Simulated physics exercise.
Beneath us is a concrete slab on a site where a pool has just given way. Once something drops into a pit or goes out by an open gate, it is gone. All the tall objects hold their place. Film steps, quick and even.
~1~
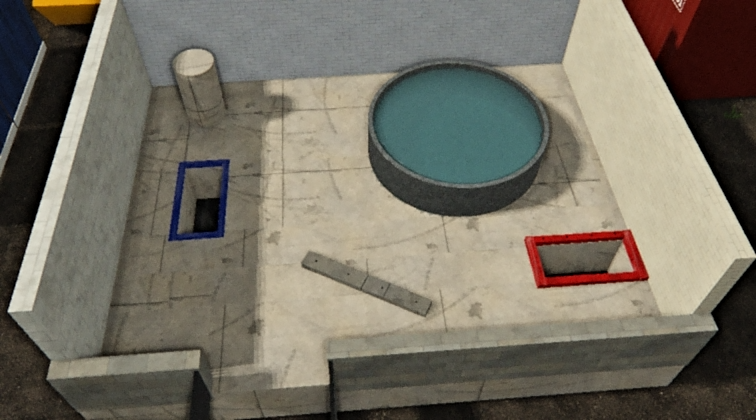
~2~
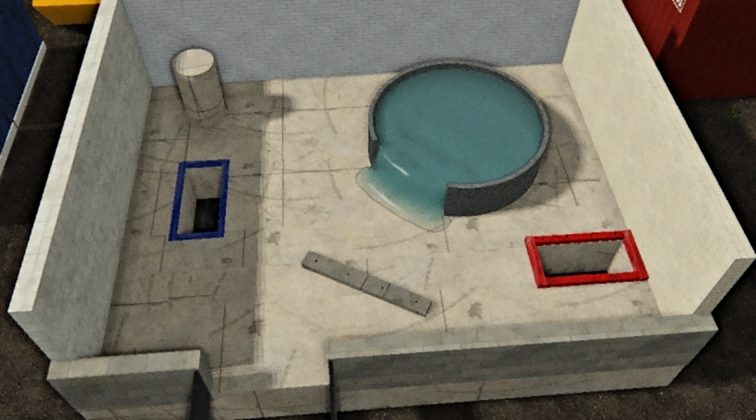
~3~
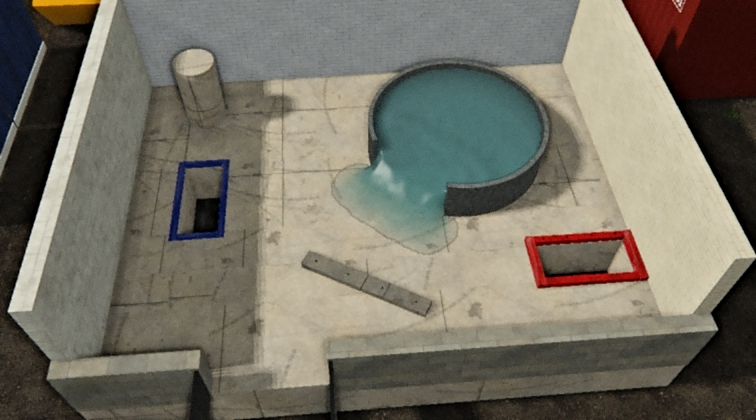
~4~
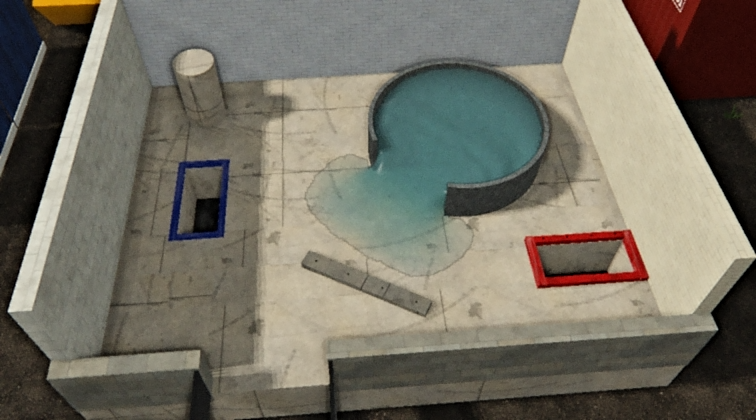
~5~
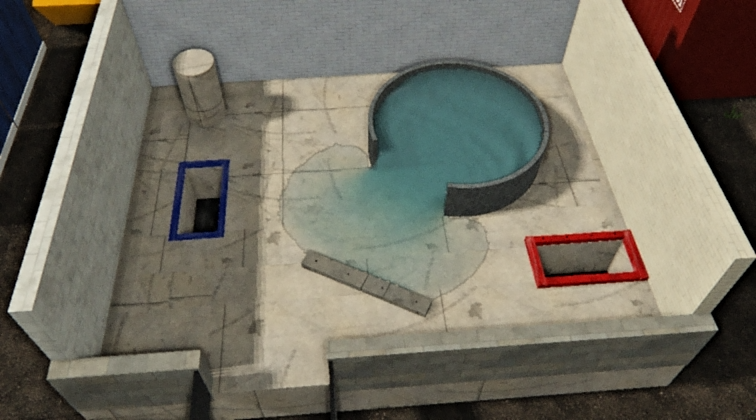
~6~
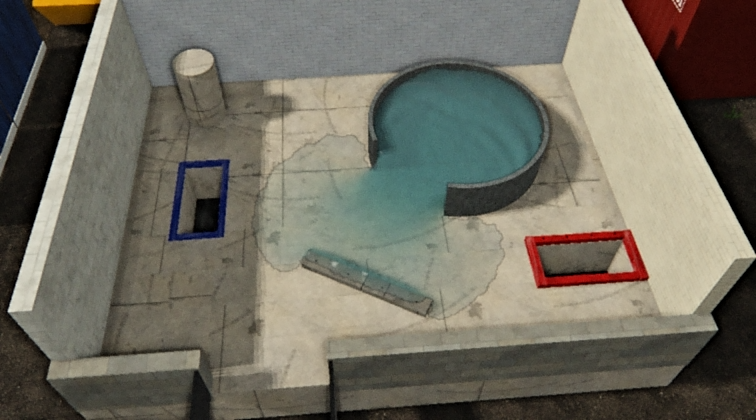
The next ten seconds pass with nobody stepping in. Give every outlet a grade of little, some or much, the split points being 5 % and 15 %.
Grades: Gate - much; blue pit - much; red pit - little.
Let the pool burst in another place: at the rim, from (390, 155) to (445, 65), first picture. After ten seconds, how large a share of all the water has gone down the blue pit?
Approximate share, blue: 45 in a hundred.
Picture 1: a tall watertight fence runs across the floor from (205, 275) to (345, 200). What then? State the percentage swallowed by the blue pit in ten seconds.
Blue: 14 %.
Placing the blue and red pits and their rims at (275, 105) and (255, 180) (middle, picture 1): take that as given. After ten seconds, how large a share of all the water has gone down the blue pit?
The blue pit receives 8 per cent.
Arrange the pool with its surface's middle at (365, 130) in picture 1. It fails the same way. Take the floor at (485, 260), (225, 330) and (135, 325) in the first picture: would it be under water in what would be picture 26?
Going through the three spots, I'd say swamped, swamped, swamped.
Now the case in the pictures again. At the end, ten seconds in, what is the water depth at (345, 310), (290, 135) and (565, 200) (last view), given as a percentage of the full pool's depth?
Roughly 10 per cent, 4 per cent and 2 per cent.
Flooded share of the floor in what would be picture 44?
By my count, 65 percent.
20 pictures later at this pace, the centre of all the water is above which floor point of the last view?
Somewhere around (371, 219) in the last view.
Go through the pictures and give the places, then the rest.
Still water in the pool at (457, 123), in the first frame.
Water pours out at (403, 190) and has run to (444, 224), in the second frame.
Water pours out at (403, 191) and has run to (432, 248), in the third frame.
The front is at (312, 196), out from the gap at (403, 191), in the fourth frame.
The front is at (289, 222), out from the gap at (403, 191), in the fifth frame.
The front is at (269, 252), out from the gap at (403, 191), in the sixth frame.
A moment on, water covers 35 % of the floor; the gate 0 %, the blue pit 1 %, the red pit 0 %.
Next, water covers 45 % of the floor; the gate 2 %, the blue pit 2 %, the red pit 0 %.
Then, water covers 55 % of the floor; the gate 6 %, the blue pit 5 %, the red pit 0 %.
Later, water covers 65 % of the floor; the gate 11 %, the blue pit 13 %, the red pit 0 %.
In the end, water covers 90 % of the floor; the gate 17 %, the blue pit 23 %, the red pit 1 %.
